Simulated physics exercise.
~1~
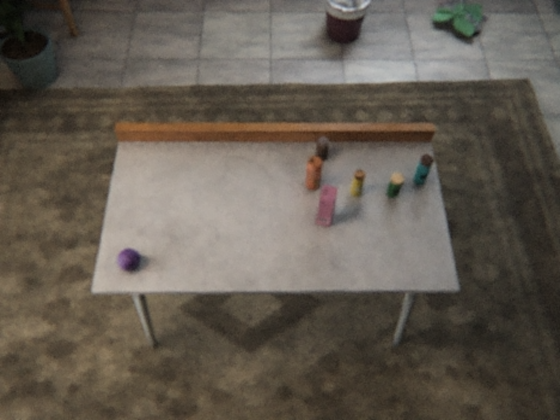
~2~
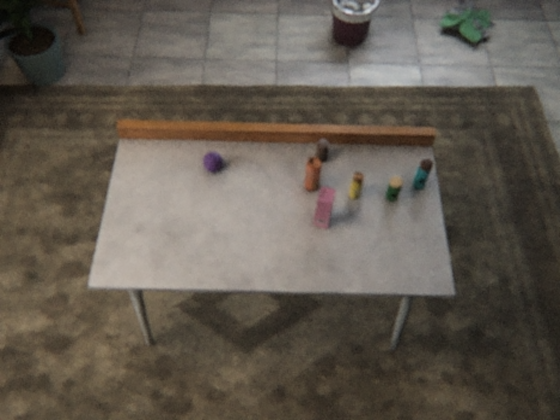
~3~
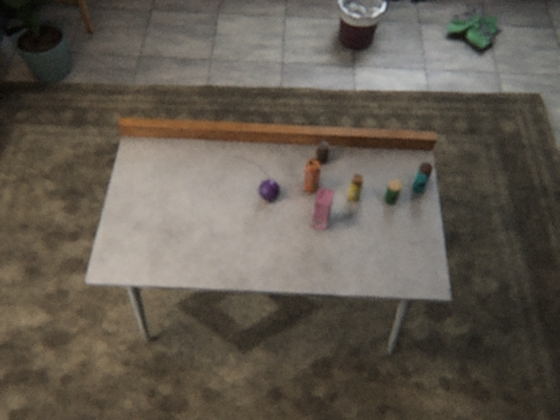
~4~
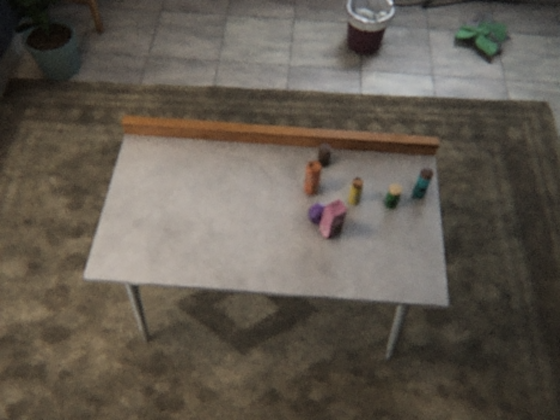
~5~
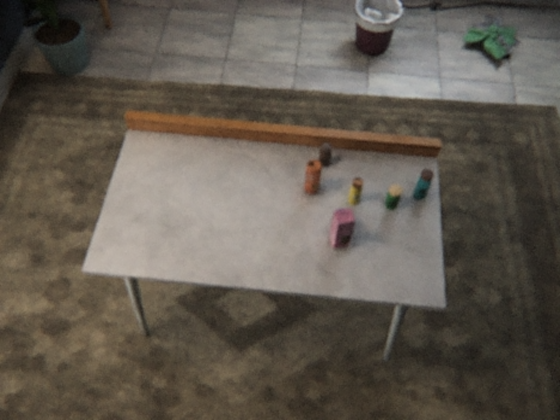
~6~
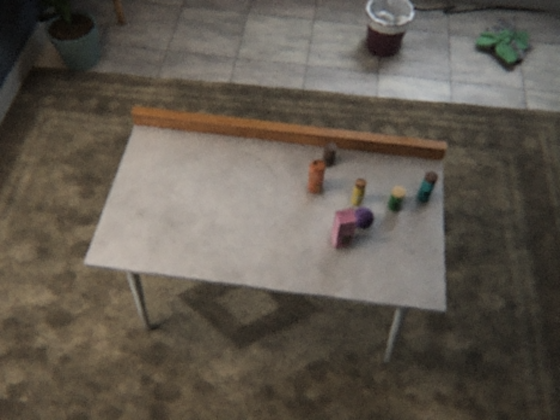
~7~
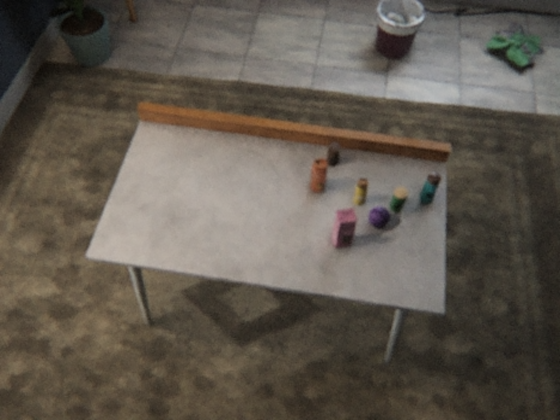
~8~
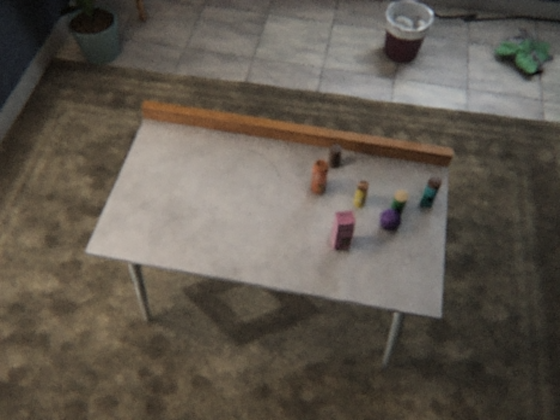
We see a purple ball roll across a grey table to the wooden strip along its far edge, rebound towards the near right, and push an upright pink carton a short way before passing behind it and ending beside the green shaker, the carton still standing.
